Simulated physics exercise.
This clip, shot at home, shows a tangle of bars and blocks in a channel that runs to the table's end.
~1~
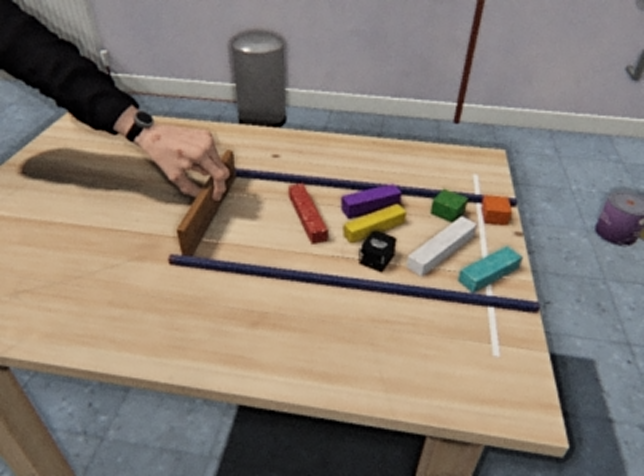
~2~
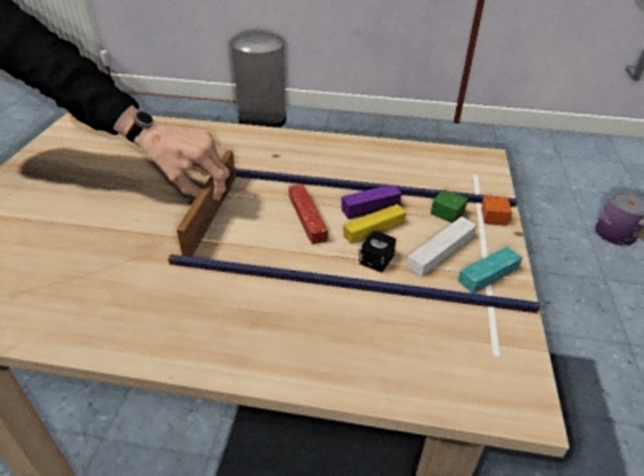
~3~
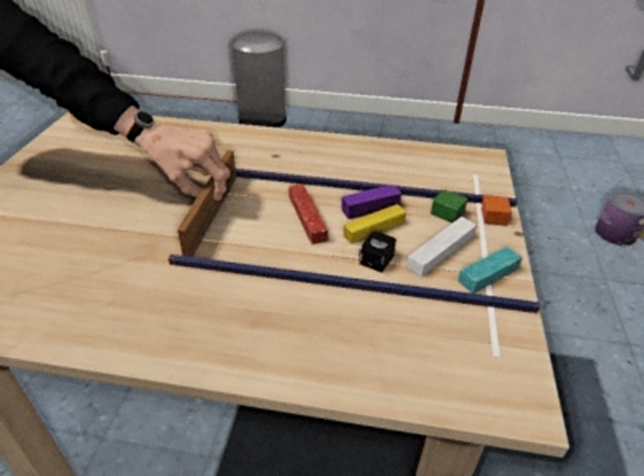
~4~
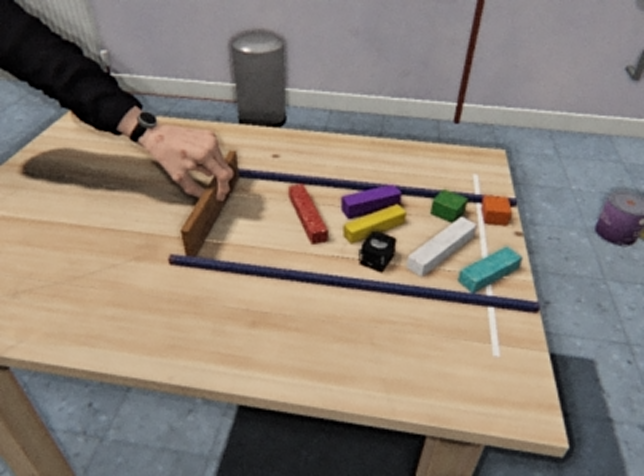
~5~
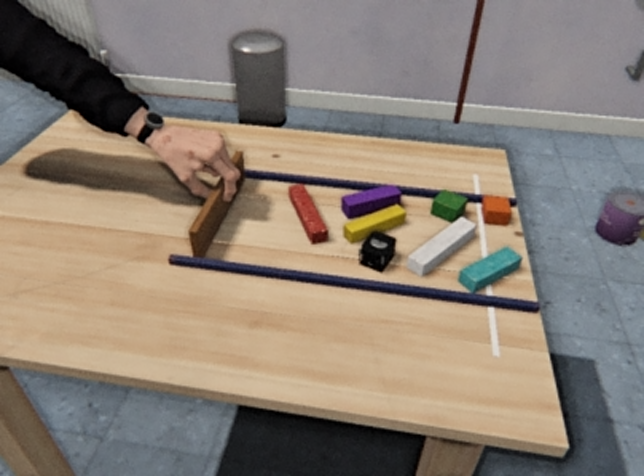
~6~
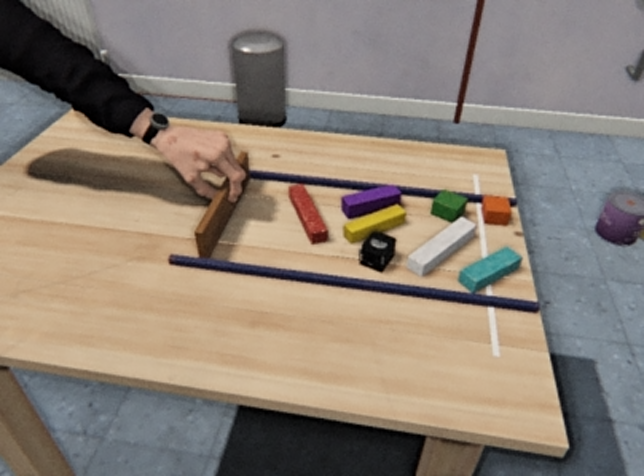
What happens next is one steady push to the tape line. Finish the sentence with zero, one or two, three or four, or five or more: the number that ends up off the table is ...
The number that ends up off the table is three or four.
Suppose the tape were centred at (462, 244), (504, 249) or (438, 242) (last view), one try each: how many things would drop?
The counts: 2, 6 and 0.
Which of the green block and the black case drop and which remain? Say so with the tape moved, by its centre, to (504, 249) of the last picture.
The green block is lost, the black case survives.
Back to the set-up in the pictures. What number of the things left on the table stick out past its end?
Answer: 1.
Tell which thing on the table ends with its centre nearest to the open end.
Closest at the end: The yellow stick.
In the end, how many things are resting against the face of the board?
2 are in contact with it.
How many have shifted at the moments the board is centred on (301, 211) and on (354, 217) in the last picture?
I count 1 first and 4 after.
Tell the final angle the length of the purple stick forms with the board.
Around 0 degrees.
Early on, none off yet; orange block at rest near (496, 211); turquoise bar at rest near (491, 269); green block at rest near (449, 206).
Finally, the number that fall off is three or four; lost, white bar, green block, turquoise bar and orange block.
